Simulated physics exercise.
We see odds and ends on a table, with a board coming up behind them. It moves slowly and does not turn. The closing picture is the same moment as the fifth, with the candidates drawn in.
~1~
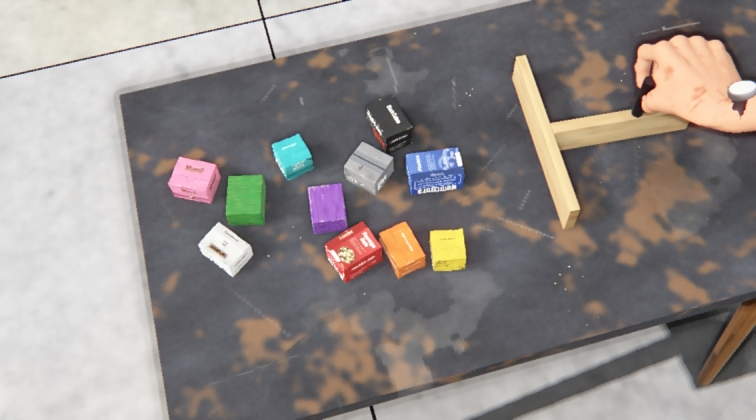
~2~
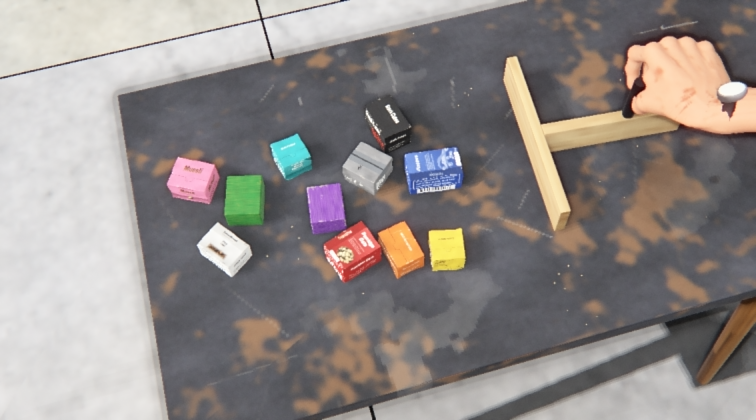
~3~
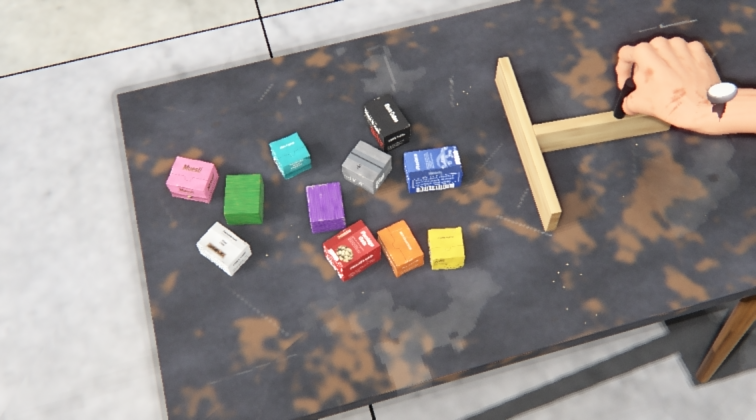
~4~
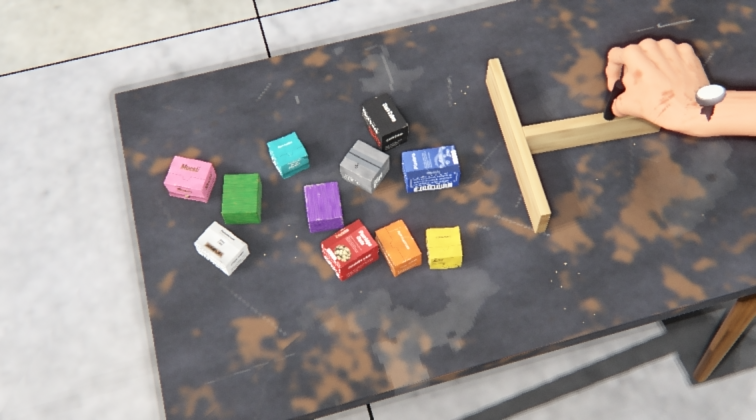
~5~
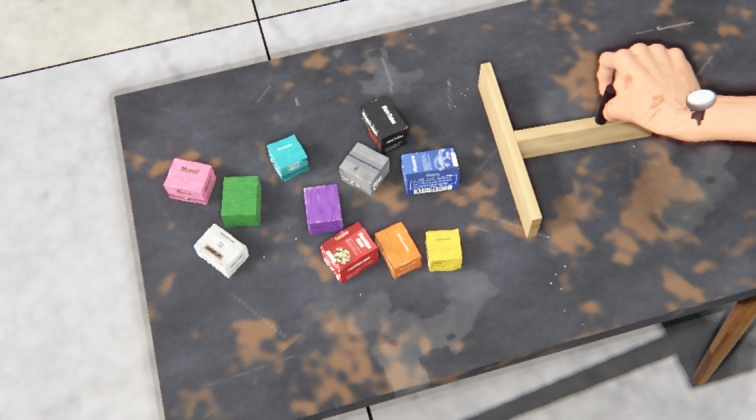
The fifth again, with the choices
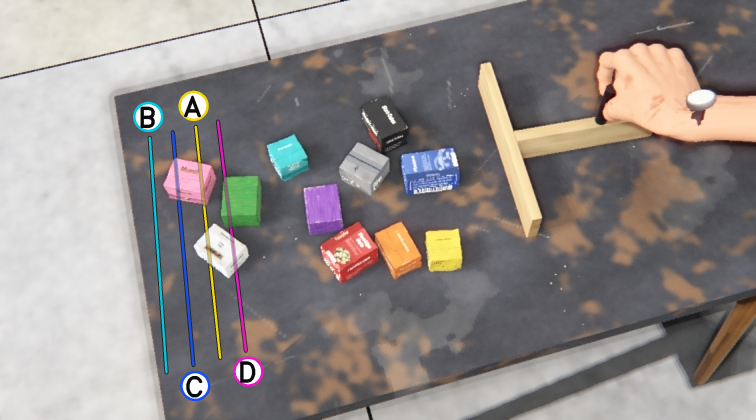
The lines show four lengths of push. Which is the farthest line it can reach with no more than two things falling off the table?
No farther than D.
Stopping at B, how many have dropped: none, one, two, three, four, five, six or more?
By then, six or more.
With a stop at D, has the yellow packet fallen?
By then, no.
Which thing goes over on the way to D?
The white packet.
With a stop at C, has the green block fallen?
Yes.
On the copy, A at (207, 233); B at (157, 246); C at (182, 239); D at (231, 227).
On D. First, board (411, 161); yellow packet (410, 262); orange packet (376, 256).
Then, board (309, 187); white packet (186, 252); pink packet (177, 181).
Finally, board (229, 207); white packet over the edge; red packet (149, 290); one fallen.
By contrast, A drops five; B drops ten; C drops seven.
